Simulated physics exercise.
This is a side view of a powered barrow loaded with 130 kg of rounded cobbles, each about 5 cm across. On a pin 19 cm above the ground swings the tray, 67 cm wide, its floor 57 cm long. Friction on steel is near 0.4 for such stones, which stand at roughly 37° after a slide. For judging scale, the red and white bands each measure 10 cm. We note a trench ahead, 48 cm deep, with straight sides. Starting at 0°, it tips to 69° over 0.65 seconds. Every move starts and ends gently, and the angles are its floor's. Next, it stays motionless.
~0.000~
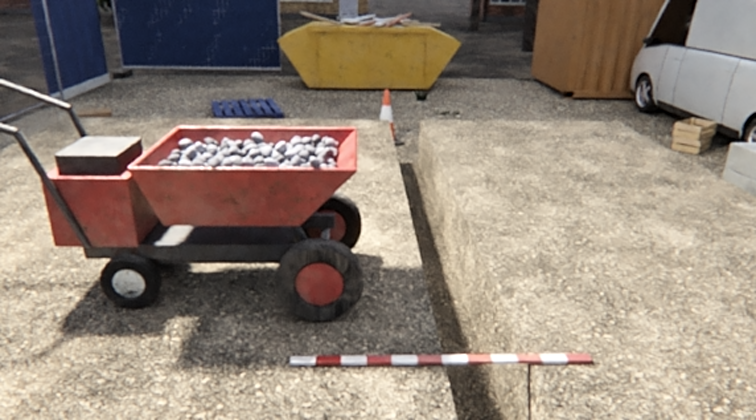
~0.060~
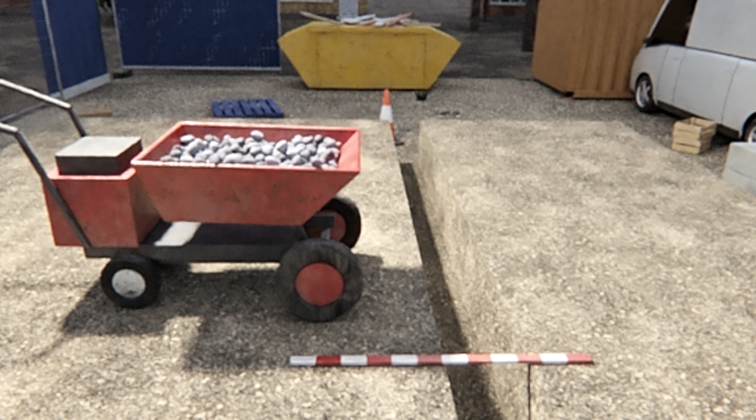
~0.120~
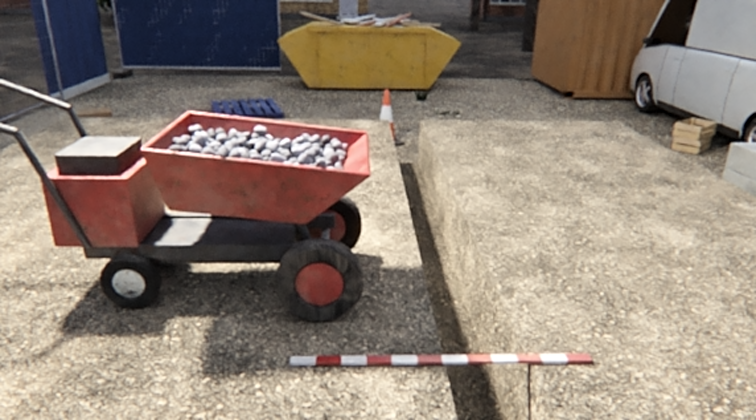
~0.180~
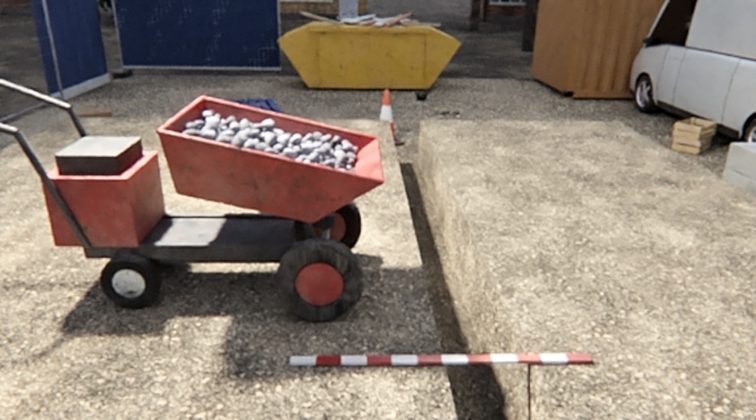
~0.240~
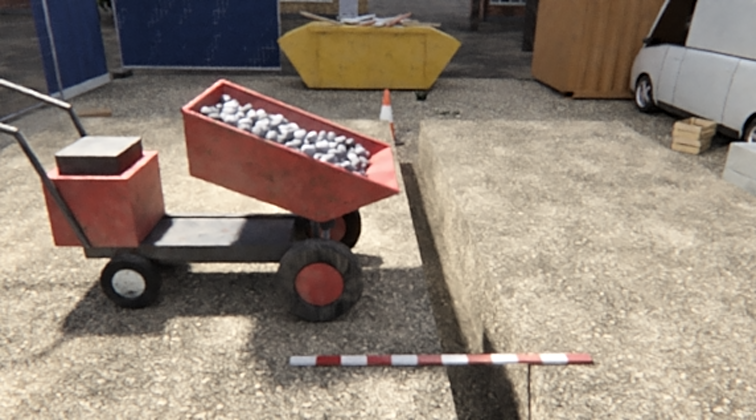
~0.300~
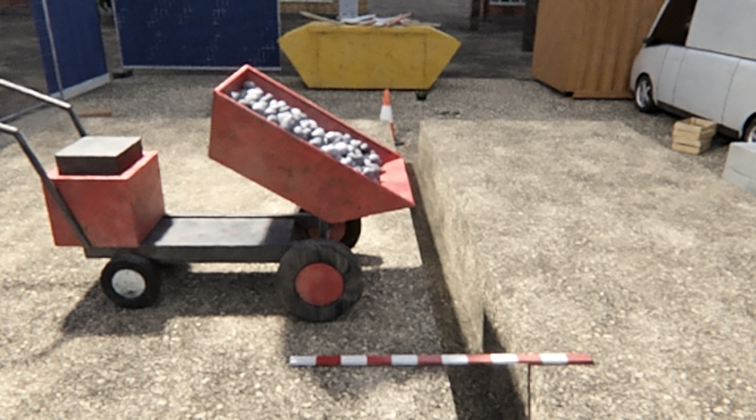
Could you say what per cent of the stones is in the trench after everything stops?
I would put it at 59 per cent.
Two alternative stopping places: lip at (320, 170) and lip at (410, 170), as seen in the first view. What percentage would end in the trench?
90 and 15 %.
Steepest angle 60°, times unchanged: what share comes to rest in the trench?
In that case near 70 per cent.
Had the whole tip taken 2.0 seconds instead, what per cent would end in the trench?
90 %.
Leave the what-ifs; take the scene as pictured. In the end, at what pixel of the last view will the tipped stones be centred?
Roughly at pixel (481, 342).
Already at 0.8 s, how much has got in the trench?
I'd say near 25 per cent at that time.
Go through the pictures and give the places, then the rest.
The first frame shows lip at (356, 171), floor tilted 0°, highest stones at (262, 150).
In the second frame, the tray is at 2°, its lip at (360, 172); the top of the load is at (252, 147); the stones move at 0.4 m/s on average.
The third frame shows lip at (370, 175), floor tilted 6°, highest stones at (225, 139); the stones move at 0.8 m/s on average.
In the fourth frame, the tray is at 13°, its lip at (383, 182); the top of the load is at (209, 124); the stones move at 1.2 m/s on average.
The fifth frame shows lip at (399, 192), floor tilted 21°, highest stones at (226, 107); the stones move at 1.4 m/s on average.
The sixth frame shows lip at (414, 206), floor tilted 31°, highest stones at (250, 94); the stones move at 1.5 m/s on average.
After 0.5 s the floor is at 59°; 100 % in the tray; the foremost stones are at (424, 216).
After 0.8 s the floor is at 69°; 73 % in the tray, 26 % in the trench, 1 % past the trench; the foremost stones are at (506, 270).
After 1.1 s the floor is at 69°; 11 % in the tray, 49 % in the trench, 41 % past the trench; the foremost stones are at (650, 275).
After 3.0 s the floor is at 69°; 0 % in the tray, 59 % in the trench, 41 % past the trench; the foremost stones are past the picture's edge.
